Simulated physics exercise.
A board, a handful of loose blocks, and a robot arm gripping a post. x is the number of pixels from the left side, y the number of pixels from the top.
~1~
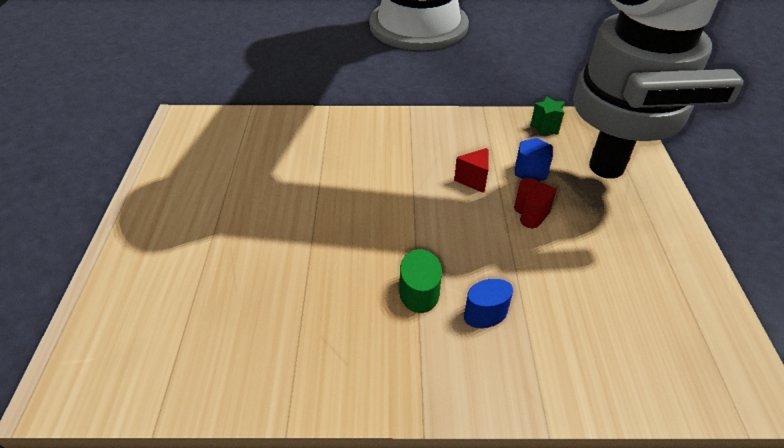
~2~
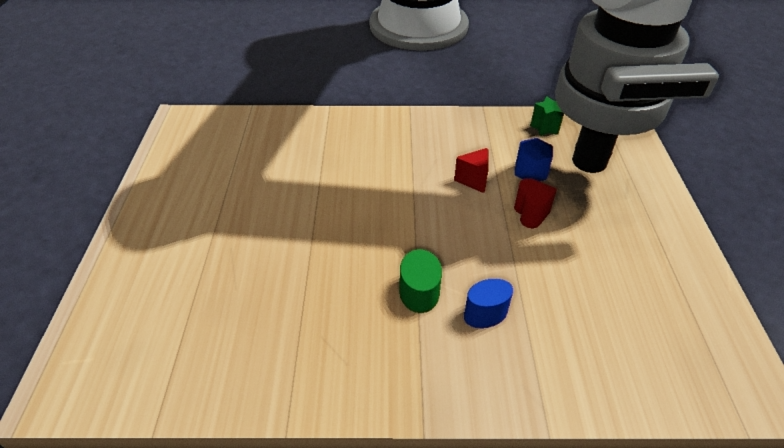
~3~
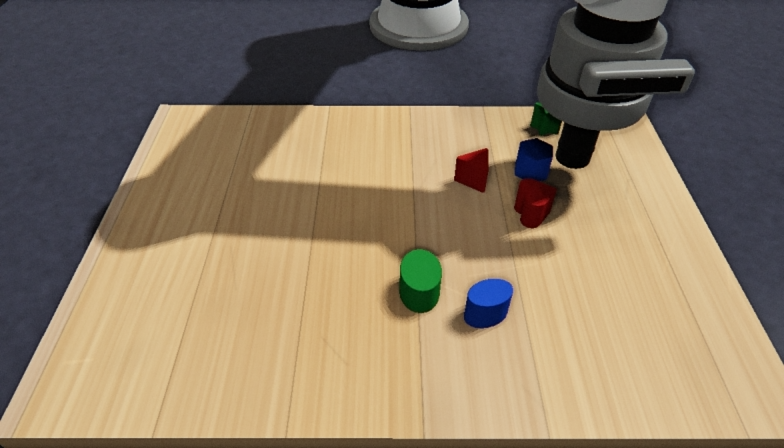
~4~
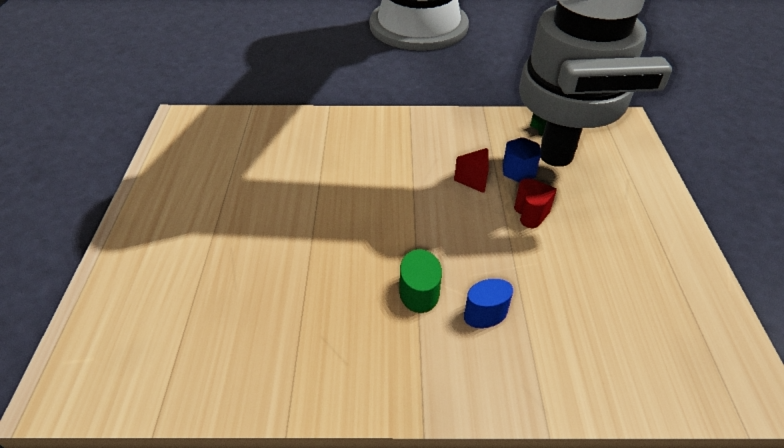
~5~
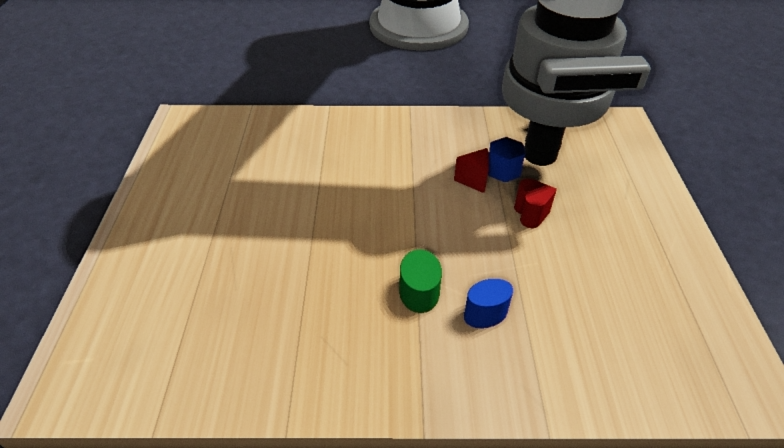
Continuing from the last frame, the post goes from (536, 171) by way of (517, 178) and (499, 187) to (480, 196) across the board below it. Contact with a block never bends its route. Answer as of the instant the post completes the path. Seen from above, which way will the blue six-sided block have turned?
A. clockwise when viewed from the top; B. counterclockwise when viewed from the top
Letter A.
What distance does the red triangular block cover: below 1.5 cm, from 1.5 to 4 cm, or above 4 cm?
Result: 1.5-4 cm.
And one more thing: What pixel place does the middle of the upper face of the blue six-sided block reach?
Answer: (475, 148).
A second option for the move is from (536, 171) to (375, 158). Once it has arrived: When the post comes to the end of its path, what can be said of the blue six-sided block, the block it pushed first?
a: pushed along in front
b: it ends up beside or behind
The one that fits is a, pushed along in front.
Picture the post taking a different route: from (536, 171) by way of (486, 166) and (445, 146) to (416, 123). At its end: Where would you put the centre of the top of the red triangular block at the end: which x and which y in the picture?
It is at (448, 161).
What follows on the original path. Halfway along, post at (510, 168); red triangular block at (459, 158), turned 35° anticlockwise; blue six-sided block at (481, 147), turned 30° clockwise.
At the end, post at (483, 181); red triangular block at (451, 158), turned 45° anticlockwise; blue six-sided block at (475, 148), turned 55° clockwise; red heart unmoved.
